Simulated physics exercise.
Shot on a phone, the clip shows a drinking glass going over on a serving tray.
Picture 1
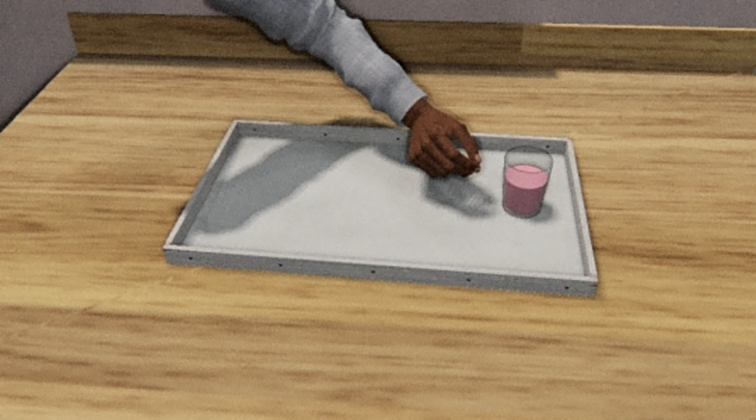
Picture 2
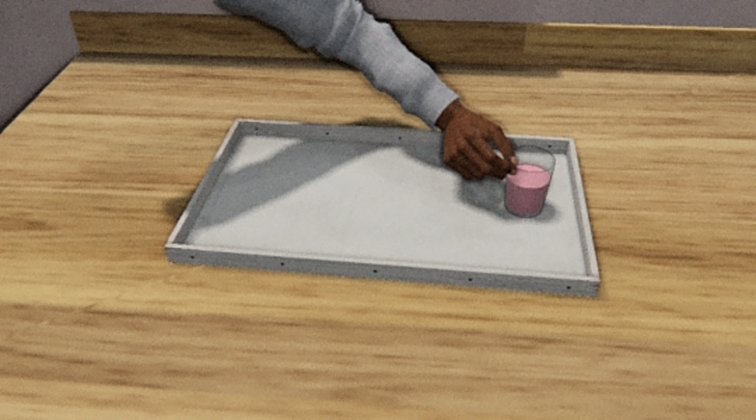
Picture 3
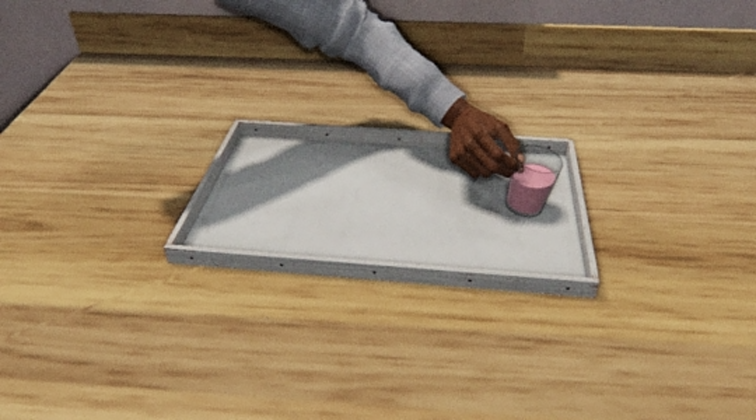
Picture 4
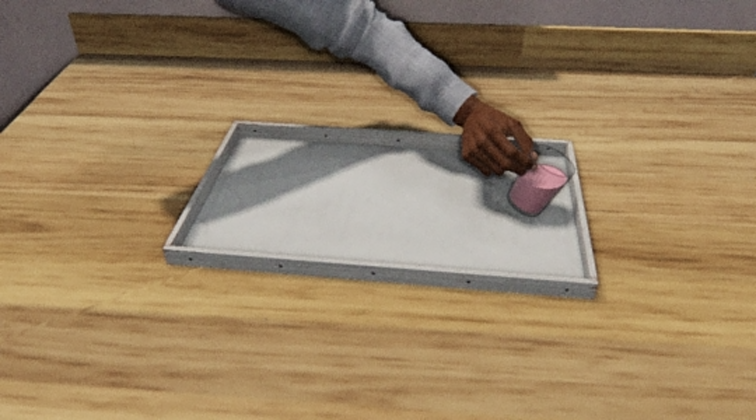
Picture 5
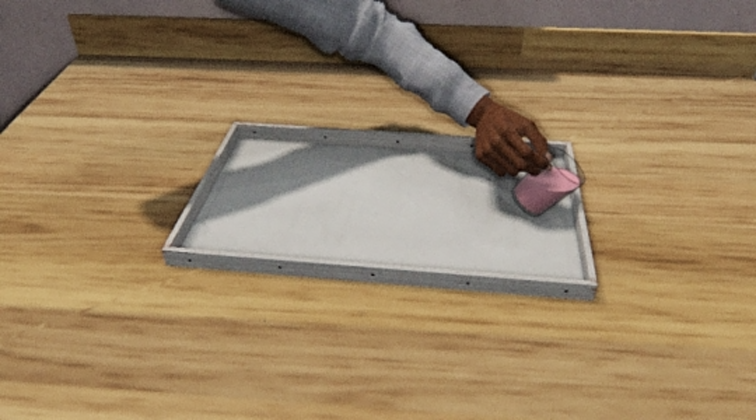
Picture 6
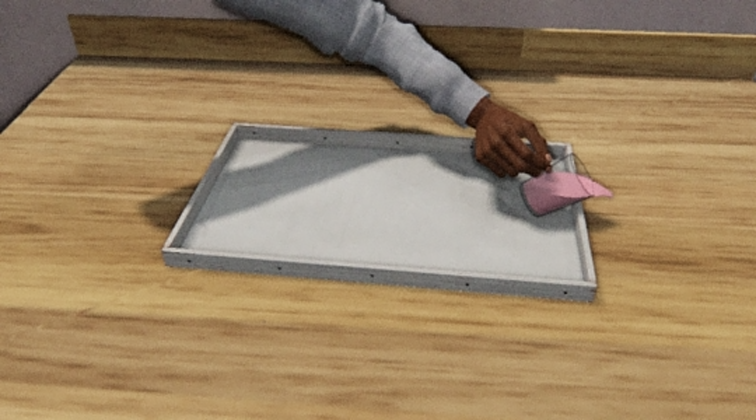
A clear glass of pink liquid stands near the right end of a shallow pale grey tray on a light wooden table, seen from above at an angle. A hand in a grey sleeve reaches in from the upper left, casting a shadow across the tray. Its fingers push the glass, which tilts rightward as pink liquid pours over its rim, while the camera stays still.
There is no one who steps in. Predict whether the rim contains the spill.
Prediction: The rim does not contain it.
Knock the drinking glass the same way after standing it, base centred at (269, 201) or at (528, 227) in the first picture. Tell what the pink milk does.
At the first place it keeps within the tray, at the second it gets out on to the top.
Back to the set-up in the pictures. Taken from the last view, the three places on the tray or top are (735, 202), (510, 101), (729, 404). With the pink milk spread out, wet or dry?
The first point ends up under the spill, the second free of the spill, the third free of the spill.
A moment on, the drinking glass lies across the rim; the puddle covers about as much as a plate; it spreads outside the tray.
Further on, the puddle covers about as much as a tray; it spreads outside the tray.
When it is over, the puddle covers about as much as a tray; it spreads outside the tray.
